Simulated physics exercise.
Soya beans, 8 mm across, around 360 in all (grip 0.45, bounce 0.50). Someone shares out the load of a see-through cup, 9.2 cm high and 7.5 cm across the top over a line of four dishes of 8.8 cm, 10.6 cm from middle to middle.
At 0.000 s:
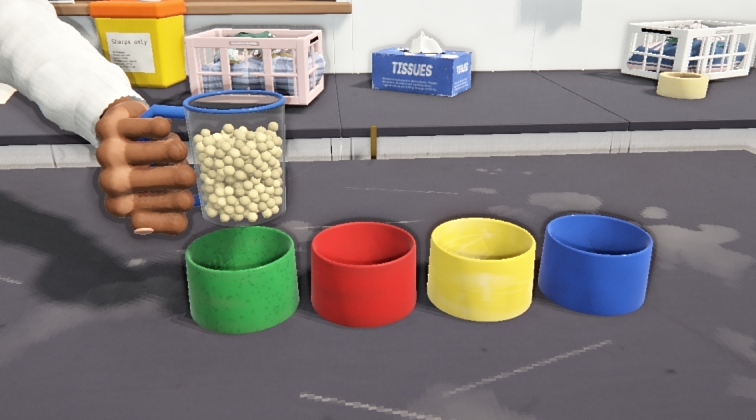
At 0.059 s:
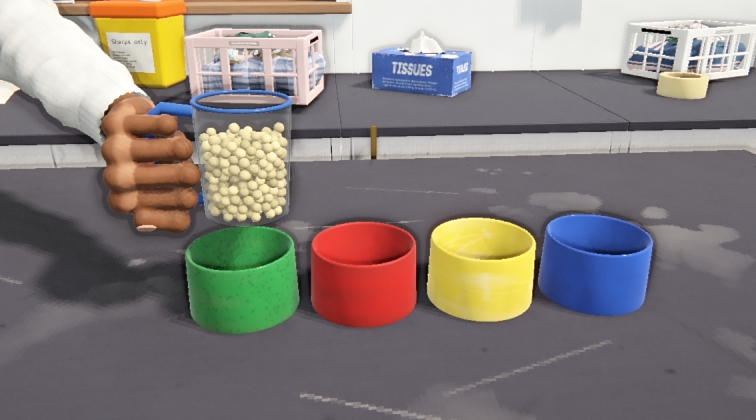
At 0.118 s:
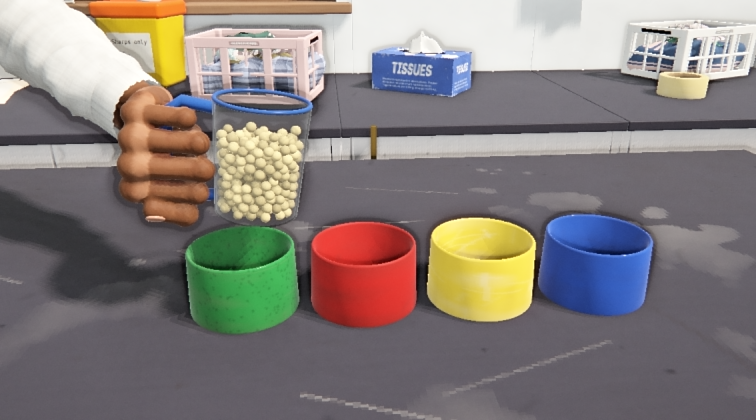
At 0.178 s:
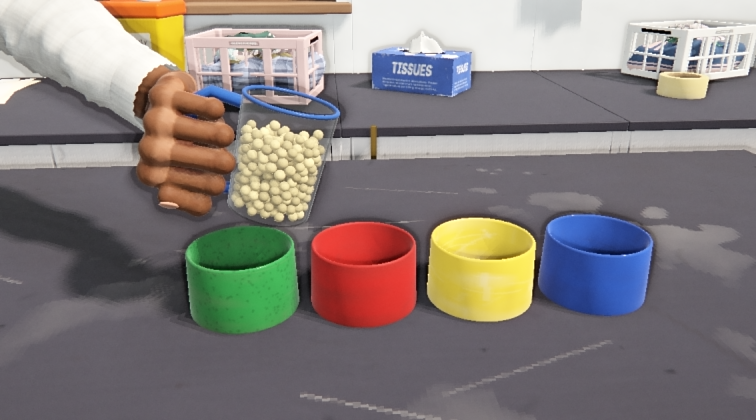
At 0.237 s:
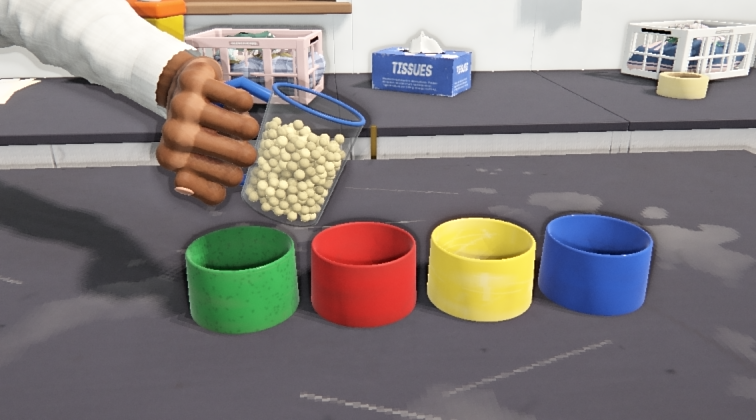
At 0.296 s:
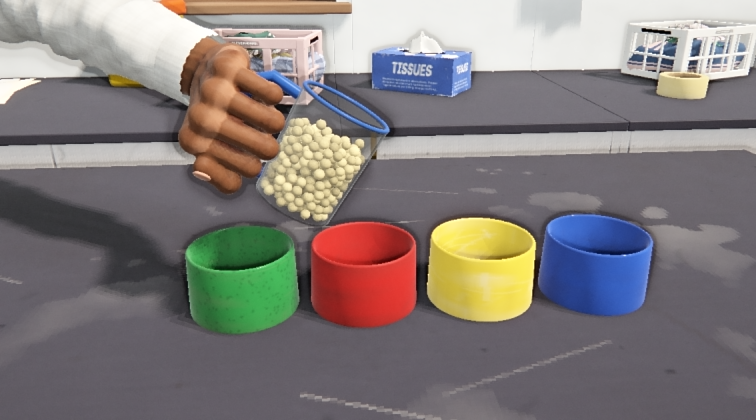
On a dark, scuffed worktop, a hand in a white sleeve holds a clear, blue-rimmed cup of pale beans upright above a green dish, with red, yellow and blue dishes lined up to the right. The hand moves the cup rightward, leaning it steadily further over to the right as the beans shift inside.
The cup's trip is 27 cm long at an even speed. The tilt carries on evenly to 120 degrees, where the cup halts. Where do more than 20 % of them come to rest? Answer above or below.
Red below, blue above, green below, yellow below, counter below.
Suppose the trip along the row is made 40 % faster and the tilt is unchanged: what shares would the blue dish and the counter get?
Then: Blue 80; counter 20.
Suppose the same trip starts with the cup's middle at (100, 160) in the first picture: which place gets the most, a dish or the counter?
The winner: Yellow.
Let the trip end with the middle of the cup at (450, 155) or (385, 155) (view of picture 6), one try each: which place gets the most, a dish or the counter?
The winner: Yellow; yellow.
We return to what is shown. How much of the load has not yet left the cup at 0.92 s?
Roughly 85 per cent.
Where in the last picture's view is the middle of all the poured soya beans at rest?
At about (602, 264).
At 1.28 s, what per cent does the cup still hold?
Roughly 0 per cent.
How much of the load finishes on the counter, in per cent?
Some 10 per cent.
After 0.67 s, tilt 78 degrees; cup holds 100 %.
After 0.92 s, tilt 110 degrees; cup holds 85 %, blue 15 %.
After 1.28 s, tilt 120 degrees; cup holds 0 %, blue 90 %.
In the end, at 2.2 s, red 0 %, blue 90 %, green 0 %, yellow 0 %, counter 10 %.
